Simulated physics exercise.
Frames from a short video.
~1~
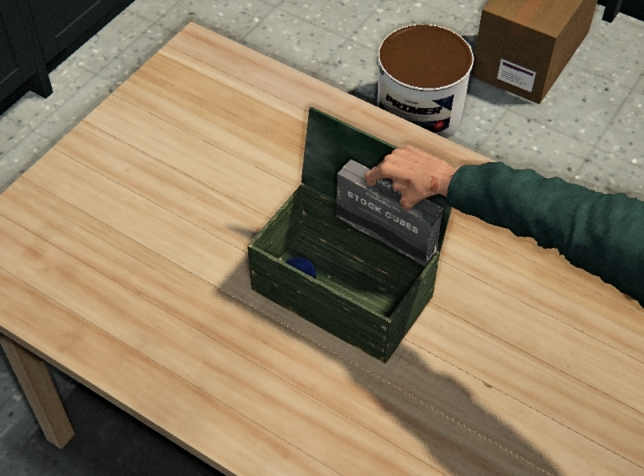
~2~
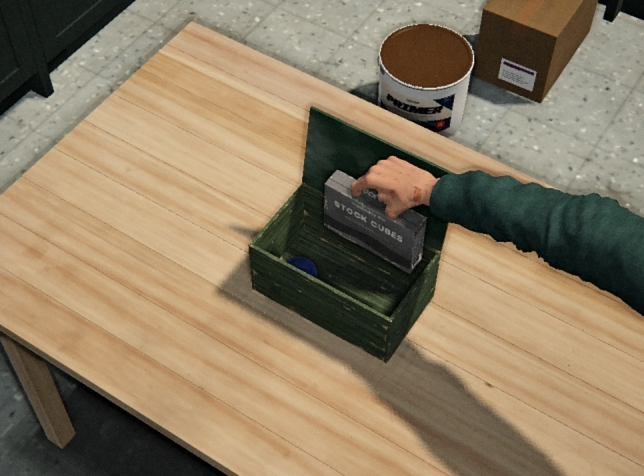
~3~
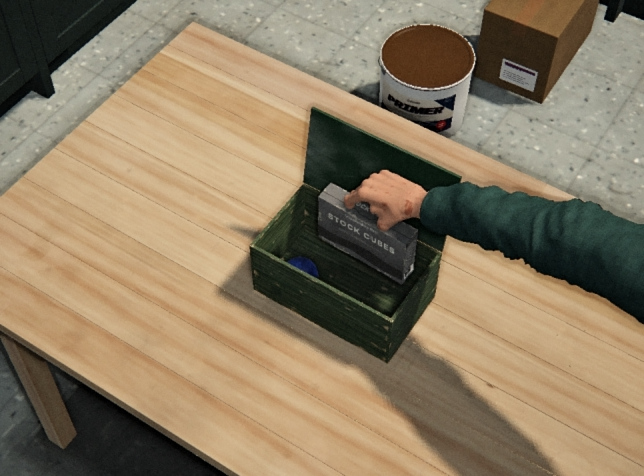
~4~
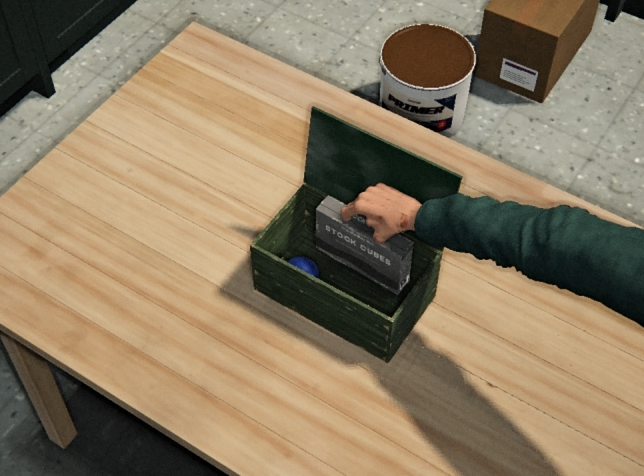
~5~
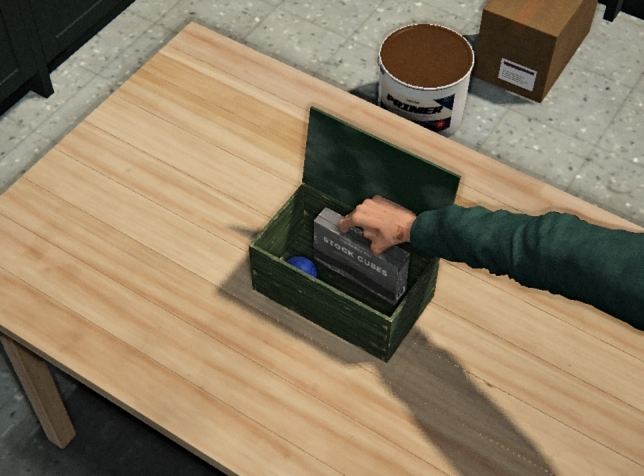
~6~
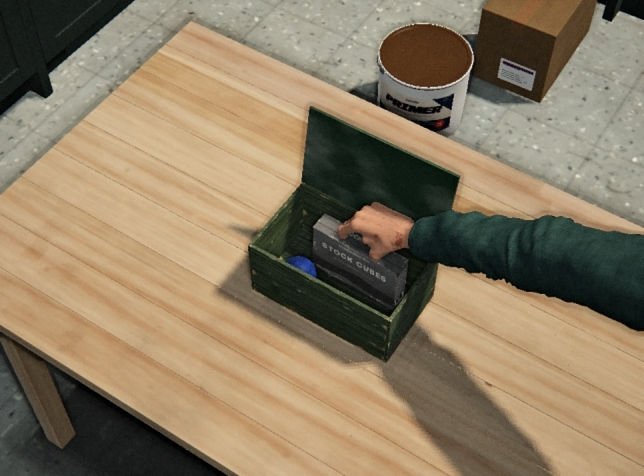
The video shows a hand in a green sleeve lowering a grey packet labelled "Stock Cubes" down and slightly left into an open green wooden box on a table, beside a small blue object, with the hand still on it.
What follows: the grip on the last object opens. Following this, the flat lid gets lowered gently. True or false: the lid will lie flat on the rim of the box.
True.
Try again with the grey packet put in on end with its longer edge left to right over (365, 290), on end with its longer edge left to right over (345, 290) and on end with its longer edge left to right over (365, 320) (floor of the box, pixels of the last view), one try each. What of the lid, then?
First try: It gets propped open; second try: It gets propped open; third try: It gets propped open.
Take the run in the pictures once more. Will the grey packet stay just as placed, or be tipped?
Well, the grey packet stays just as set.
Then, 1.10 s on from there, lid starting down.
Then, 1.60 s on from there, lid 60° above the rim.
Then, 2.00 s on from there, lid 32° above the rim.
Then, 2.30 s on from there, lid 9° above the rim.
In the end, lid shut; both unmoved. At the end, from the last picture's camera, grey packet near (359, 262).
